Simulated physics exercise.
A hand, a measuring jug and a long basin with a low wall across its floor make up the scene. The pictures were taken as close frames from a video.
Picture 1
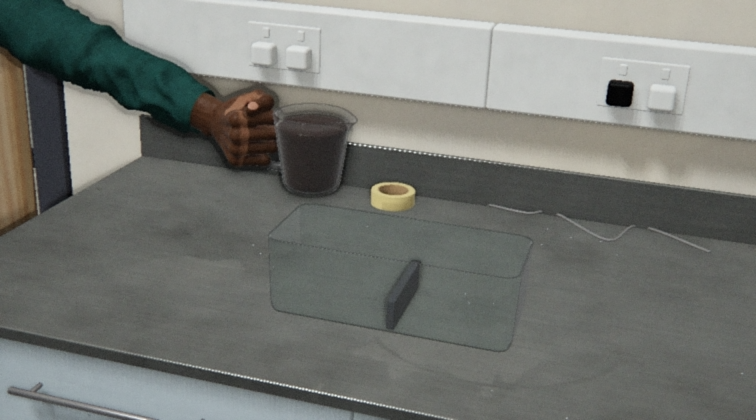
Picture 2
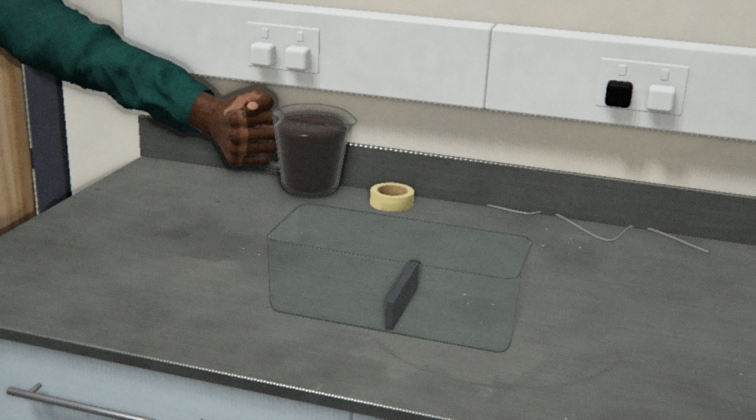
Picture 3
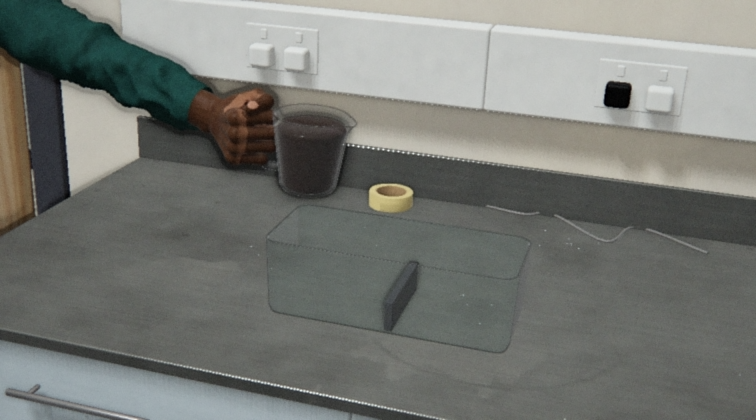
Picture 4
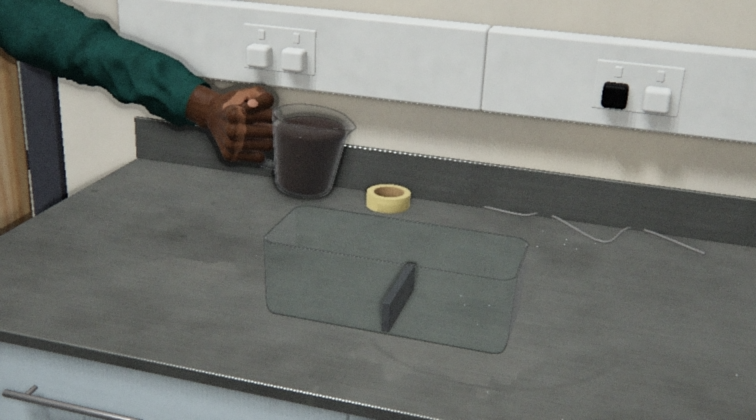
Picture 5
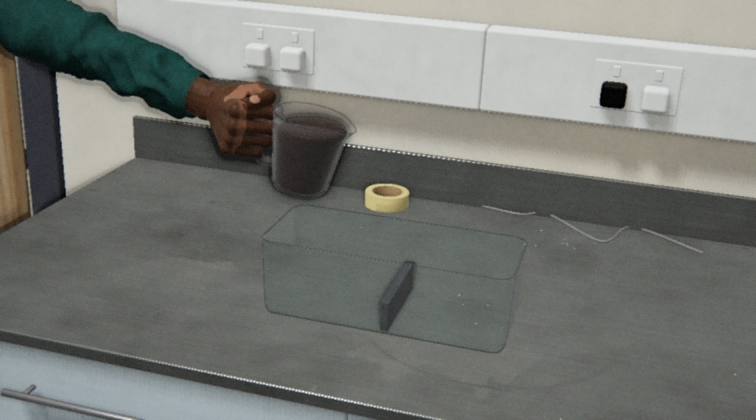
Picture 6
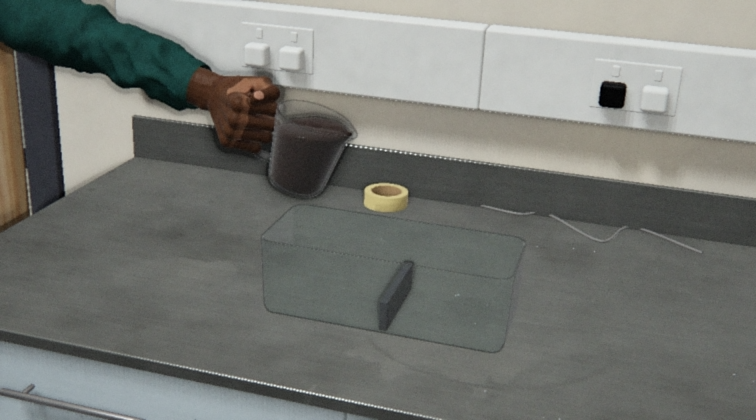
To begin with, a hand in a green sleeve holds a clear measuring jug of dark contents upright on a grey worktop, behind a long, empty clear basin with a low dark wall across its floor. Slowly at first, then more noticeably, the hand tilts the jug slightly to the right.
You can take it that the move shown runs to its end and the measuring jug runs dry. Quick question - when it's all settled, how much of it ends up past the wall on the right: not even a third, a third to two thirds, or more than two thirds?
I'd say not even a third.
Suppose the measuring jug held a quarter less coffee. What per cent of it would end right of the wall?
Some 5 parts in a hundred, give or take.
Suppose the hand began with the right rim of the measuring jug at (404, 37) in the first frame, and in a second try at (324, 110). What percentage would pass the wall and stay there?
Roughly 90 % and 5 %.
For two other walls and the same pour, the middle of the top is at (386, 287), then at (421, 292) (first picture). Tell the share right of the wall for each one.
With the first placement it is 65 %, with the second 10 %.
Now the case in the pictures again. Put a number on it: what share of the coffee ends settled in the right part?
Around 20 percent.
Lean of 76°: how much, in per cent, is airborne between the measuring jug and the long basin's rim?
Share out of both vessels: Approx. 20 %.
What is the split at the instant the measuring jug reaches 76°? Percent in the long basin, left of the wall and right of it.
Reading: Left some 10 %, right some 5 %.
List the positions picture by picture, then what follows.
In the first picture, tilt 0°; pouring edge (357, 121); surface from (281, 120) to (348, 129); the long basin's rim runs from (284, 221) to (527, 259); the wall's top is at (404, 282).
In the second picture, tilt 1°; pouring edge (356, 122); surface from (281, 120) to (347, 129).
In the third picture, tilt 3°; pouring edge (356, 124); surface from (281, 120) to (347, 131).
In the fourth picture, tilt 6°; pouring edge (355, 128); surface from (280, 122) to (346, 132).
In the fifth picture, tilt 10°; pouring edge (356, 131); surface from (281, 122) to (348, 132).
In the sixth picture, tilt 16°; pouring edge (357, 136); surface from (281, 123) to (352, 134).
A moment on, the measuring jug is tipped on its side and 63 per cent is still to pour, 10 is left of the wall and 7 right of it.
Next, the measuring jug is tipped right over and 6 per cent is still to pour, 70 is left of the wall and 18 right of it.
Then the measuring jug is tipped right over and 0 per cent is still to pour, 79 is left of the wall and 20 right of it.
Later the measuring jug is tipped right over and 0 per cent is still to pour, 79 is left of the wall and 20 right of it.
In the end 79 per cent lies left of the wall, 20 right of it and 1 outside.
